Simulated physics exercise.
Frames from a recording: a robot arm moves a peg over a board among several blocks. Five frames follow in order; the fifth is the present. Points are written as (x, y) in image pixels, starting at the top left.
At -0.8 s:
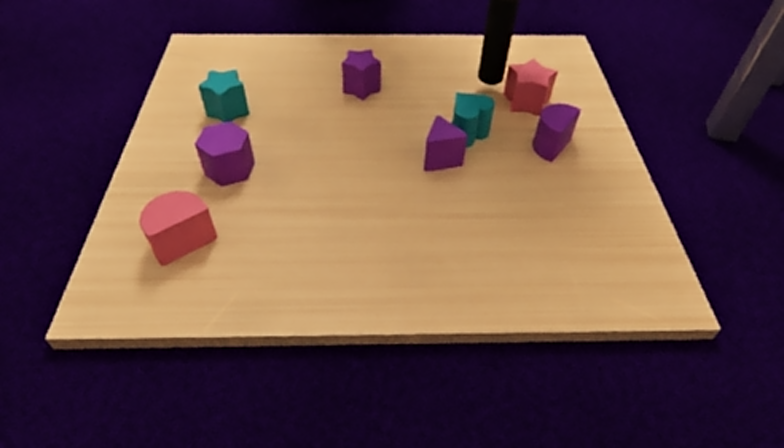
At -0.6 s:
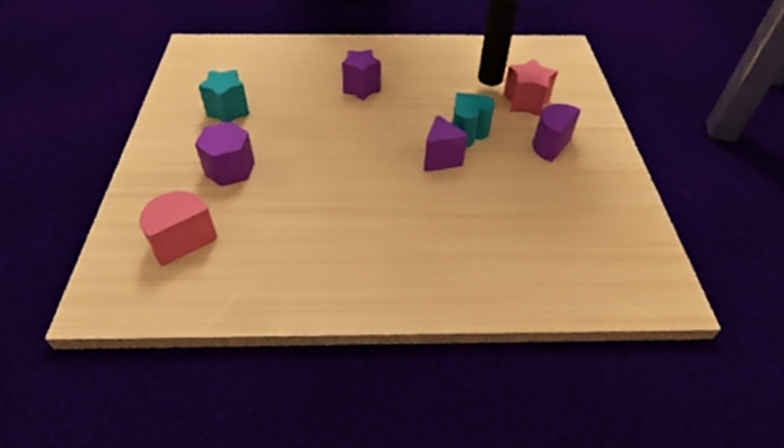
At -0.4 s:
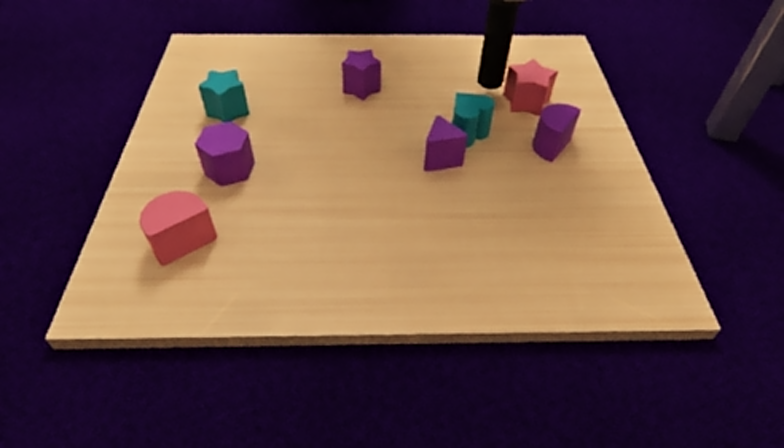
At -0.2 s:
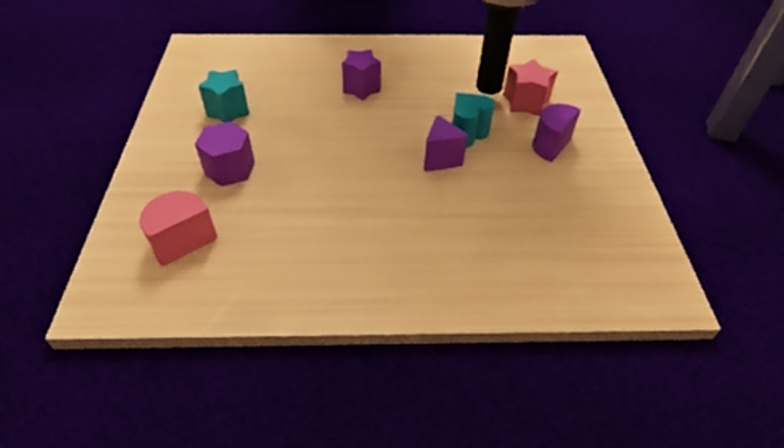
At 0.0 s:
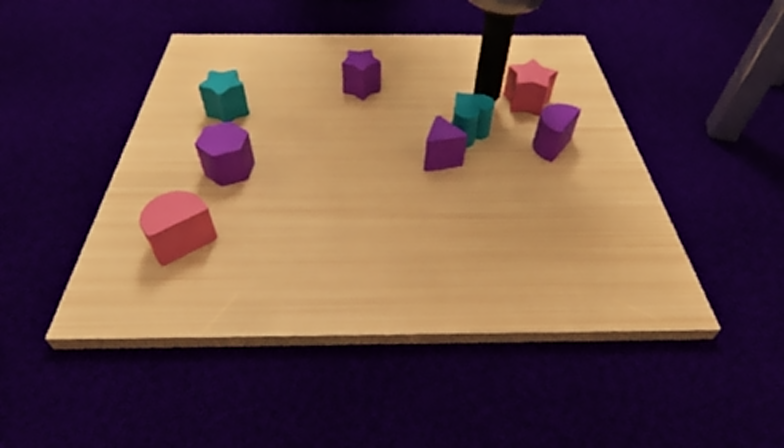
A black peg on a robot arm stands near the back right of a pale wooden board, seen from above and in front against a dark purple surround. Purple, turquoise and pink blocks sit around it, with a turquoise star, purple hexagon and pink rounded block at left. The peg edges slightly toward the viewer, beside the turquoise heart, while the blocks and camera stay still.
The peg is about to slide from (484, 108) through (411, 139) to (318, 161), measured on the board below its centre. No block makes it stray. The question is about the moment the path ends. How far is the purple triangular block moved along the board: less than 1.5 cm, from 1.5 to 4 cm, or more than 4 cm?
Covers under 1.5 cm.
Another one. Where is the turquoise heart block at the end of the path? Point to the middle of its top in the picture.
The middle of its upper face will lie at (463, 118).
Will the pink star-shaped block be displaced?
No, that is not what happens.
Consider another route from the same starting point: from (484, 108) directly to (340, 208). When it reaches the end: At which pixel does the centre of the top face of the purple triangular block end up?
Just about (424, 155).
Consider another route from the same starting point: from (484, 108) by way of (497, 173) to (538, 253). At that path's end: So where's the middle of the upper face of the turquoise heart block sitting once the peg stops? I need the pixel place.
Just about (465, 121).
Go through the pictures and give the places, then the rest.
In the first frame, lower end of the peg (490, 78), tops of blocks, purple triangular block (444, 130), turquoise heart block (472, 104), pink star-shaped block (533, 72).
In the second frame, peg (490, 79), blocks as before.
In the third frame, peg (490, 82), blocks as before.
In the fourth frame, peg (489, 87), blocks as before.
In the fifth frame, peg (487, 95), purple triangular block (444, 130), turquoise heart block (472, 104), pink star-shaped block (533, 72).
On the path given first. One third of the way, peg (441, 118); purple triangular block (443, 134); turquoise heart block (463, 118), turned 35° anticlockwise.
Two thirds of the way, peg (381, 134); purple triangular block (443, 134); turquoise heart block (463, 118), turned 35° anticlockwise.
At the end, peg (317, 148); purple triangular block (443, 134); turquoise heart block (463, 118), turned 35° anticlockwise; pink star-shaped block not moved.
